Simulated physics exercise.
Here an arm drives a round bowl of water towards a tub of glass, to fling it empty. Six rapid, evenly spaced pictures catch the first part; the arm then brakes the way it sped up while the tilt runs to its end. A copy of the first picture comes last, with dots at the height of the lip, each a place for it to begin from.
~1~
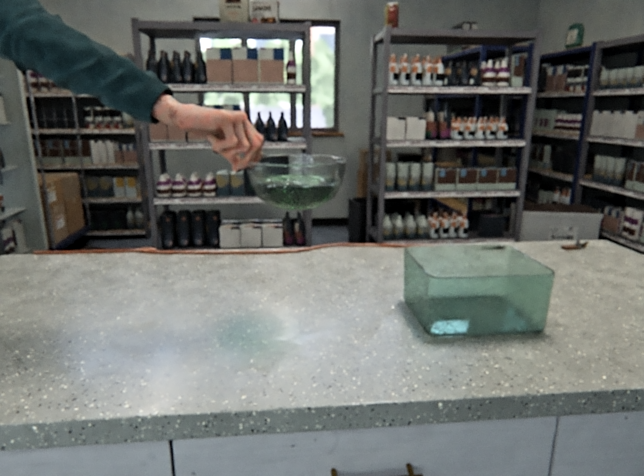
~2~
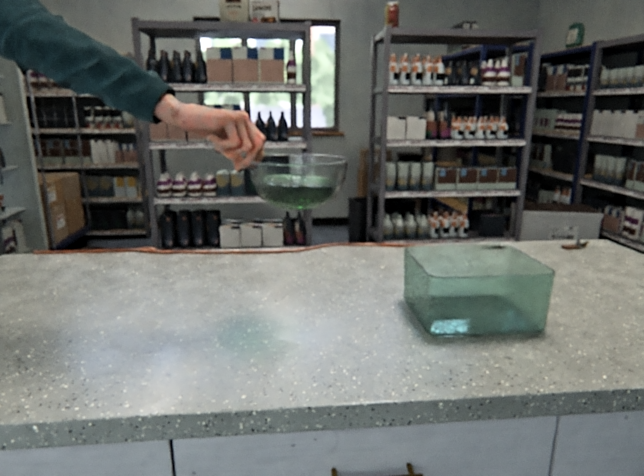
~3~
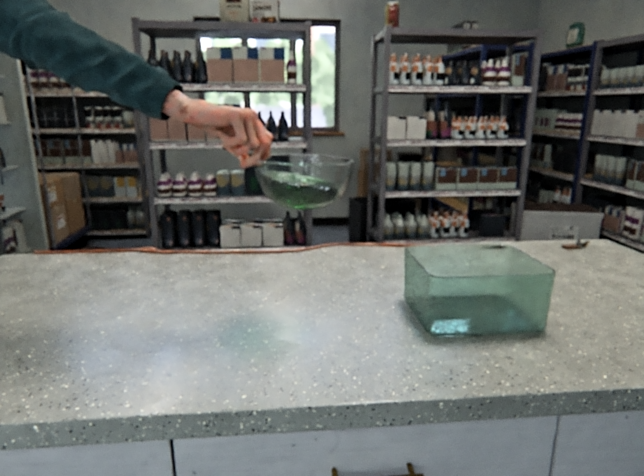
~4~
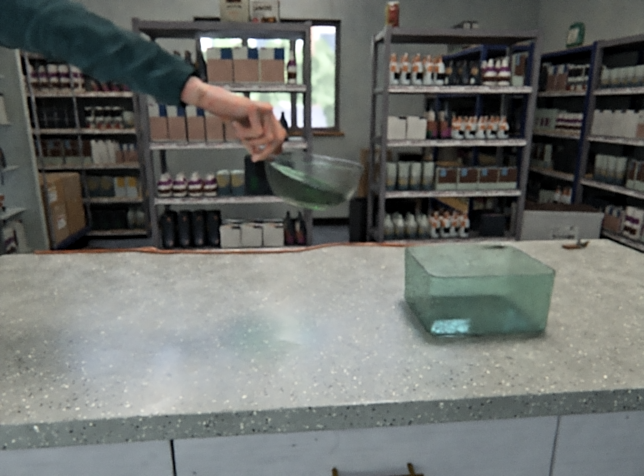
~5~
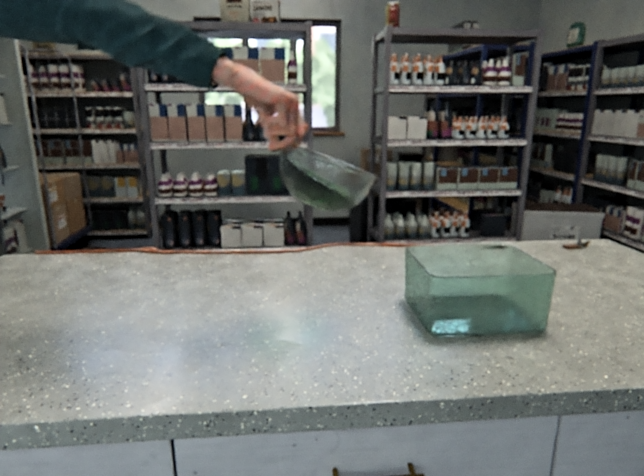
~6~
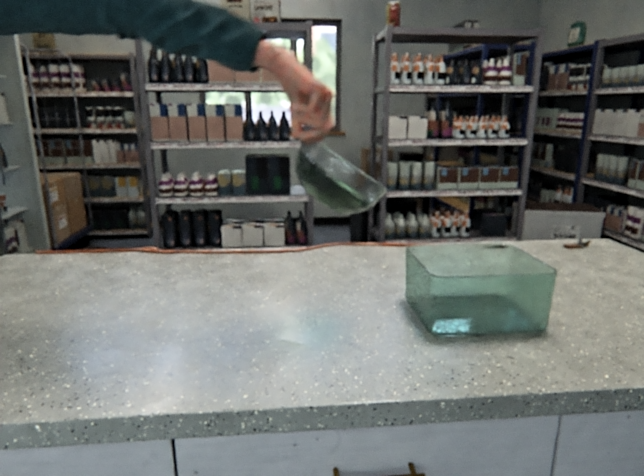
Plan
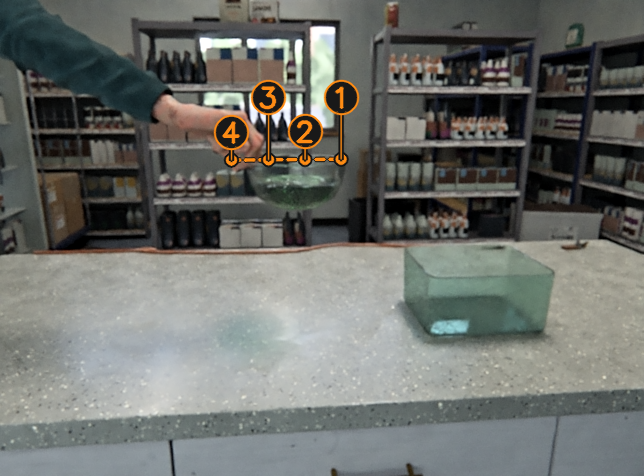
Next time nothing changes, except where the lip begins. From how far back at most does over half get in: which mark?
2 is the one.
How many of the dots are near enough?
Two of the four.
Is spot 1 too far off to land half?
No, that is safe.
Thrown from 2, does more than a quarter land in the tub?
Yes, it does.
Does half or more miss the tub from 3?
Yes, that goes wrong.
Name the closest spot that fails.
3.
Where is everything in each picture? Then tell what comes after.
In the first picture, upright, lip at (343, 159); tub from (425, 335) to (543, 330); nothing has left yet.
In the second picture, upright, lip at (345, 158); nothing has left yet.
In the third picture, tipped about 2°, lip at (351, 160); nothing has left yet.
In the fourth picture, tipped about 9°, lip at (361, 166); nothing has left yet.
In the fifth picture, tipped about 20°, lip at (374, 176); nothing has left yet.
In the sixth picture, tipped about 34°, lip at (385, 187); nothing has left yet.
In orange, 1 at (341, 159); 2 at (305, 159); 3 at (268, 159); 4 at (231, 160).
If 1 is chosen, about 79 % lands in the tub, 9 % falls short and 11 % goes beside or beyond.
If 2 is chosen, about 77 % lands in the tub, 8 % falls short and 15 % goes beside or beyond.
If 3 is chosen, about 14 % lands in the tub, 79 % falls short and 7 % goes beside or beyond.
If 4 is chosen, about 0 % lands in the tub, 96 % falls short and 4 % goes beside or beyond.
